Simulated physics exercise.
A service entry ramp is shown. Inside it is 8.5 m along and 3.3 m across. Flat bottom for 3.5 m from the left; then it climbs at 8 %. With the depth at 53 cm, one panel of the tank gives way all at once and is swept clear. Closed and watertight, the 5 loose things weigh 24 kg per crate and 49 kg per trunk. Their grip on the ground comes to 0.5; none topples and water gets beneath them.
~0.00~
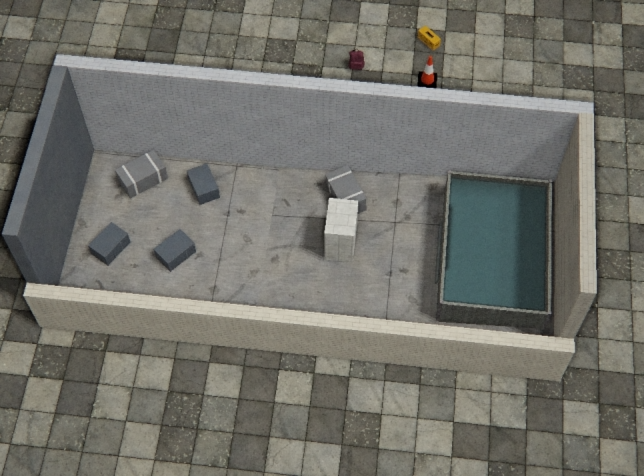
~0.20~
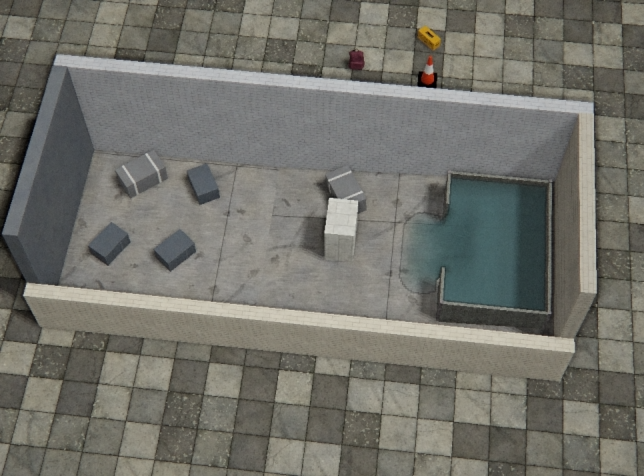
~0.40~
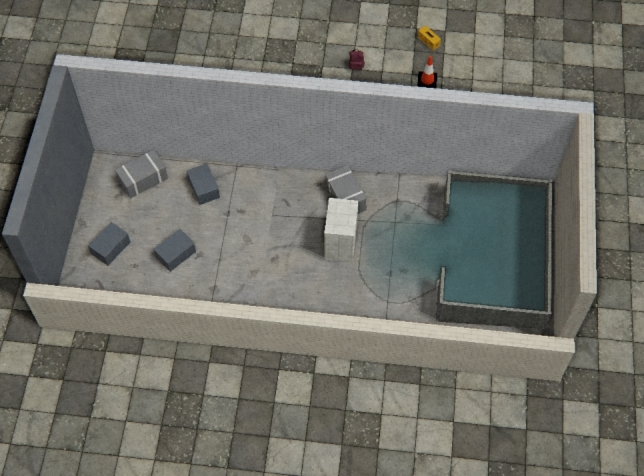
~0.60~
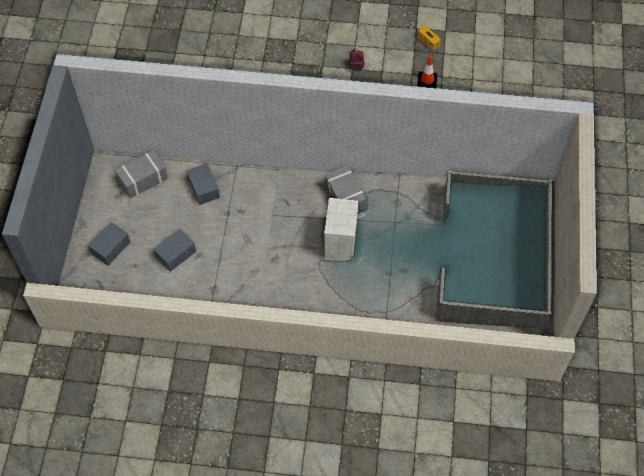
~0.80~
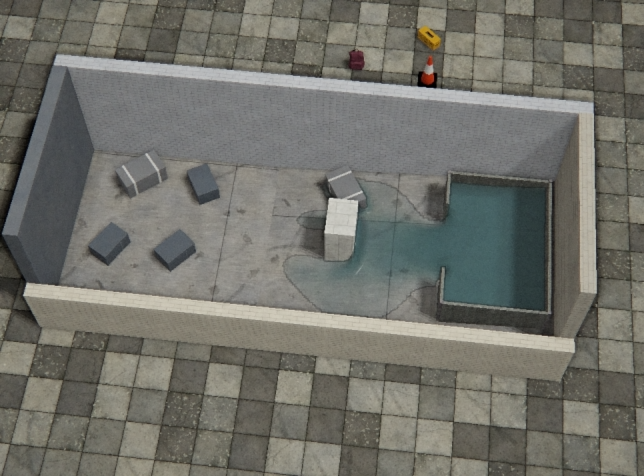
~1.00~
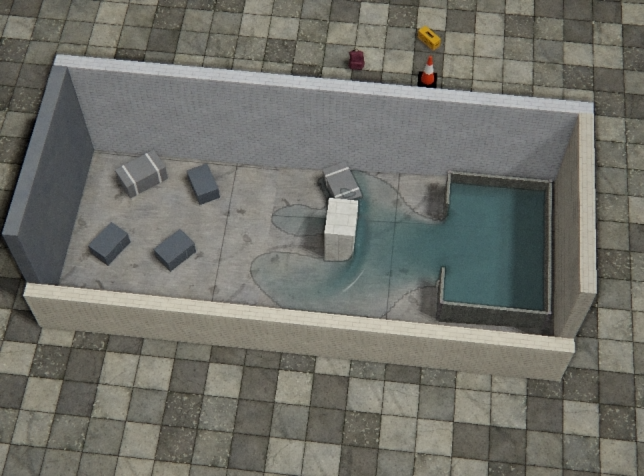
Water bursts through an opening in the left side of the tank at the right end of a walled enclosure and fans out across the bare floor. It reaches the pale upright block, flows around both sides of it, and spreads farther left in rounded lobes, while the dark blocks at left stay dry and still.
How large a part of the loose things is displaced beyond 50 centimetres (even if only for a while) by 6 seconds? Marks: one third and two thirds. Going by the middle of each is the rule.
Two thirds plus.
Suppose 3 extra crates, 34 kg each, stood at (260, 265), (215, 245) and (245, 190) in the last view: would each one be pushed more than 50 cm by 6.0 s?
First does not reach it, second does not reach it, third exceeds it.
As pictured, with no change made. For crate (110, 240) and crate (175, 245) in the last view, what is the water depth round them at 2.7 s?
Some 3 cm at the first, some 6 cm at the second.
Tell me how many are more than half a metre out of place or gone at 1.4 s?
The number comes to 0.
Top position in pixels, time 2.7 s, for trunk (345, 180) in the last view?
My estimate: Around (212, 190).
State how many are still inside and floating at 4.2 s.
At that instant the tally stands at 4.
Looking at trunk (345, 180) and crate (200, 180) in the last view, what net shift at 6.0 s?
The shifts read 300 cm and 80 cm, in that sequence.
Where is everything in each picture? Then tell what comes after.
A trunk at (347, 186), on the bottom; a crate at (202, 179) rests on the ground; water covers 4.2 m2; 0 of 5 have shifted, in the first frame.
A trunk at (347, 186), on the bottom; a crate at (202, 179) rests on the ground; 5.1 m2 under water; 0 of 5 have shifted, in the second frame.
A trunk at (347, 186), on the bottom; a crate at (202, 179), on the bottom; 6.5 m2 under water; 0 of 5 have shifted, in the third frame.
A trunk at (347, 186) rests on the ground; a crate at (202, 179) rests on the ground; water covers 7.6 m2; 0 of 5 have shifted, in the fourth frame.
A trunk at (347, 186) rests on the ground; a crate at (202, 179) rests on the ground; water covers 8.6 m2; 0 of 5 have shifted, in the fifth frame.
A trunk at (344, 182) rests on the ground, 11 cm from its start; a crate at (202, 179) rests on the ground; water covers 9.9 m2; 1 of 5 have shifted, in the sixth frame.
After 1.4 s 0 of 5 are over 50 cm from their spots; 0 afloat.
After 2.7 s 1 of 5 are over 50 cm from their spots; 0 afloat.
After 4.2 s 4 of 5 are over 50 cm from their spots; 4 afloat.
After 6.0 s 4 of 5 are over 50 cm from their spots, and 5 have been at some point; 4 afloat.
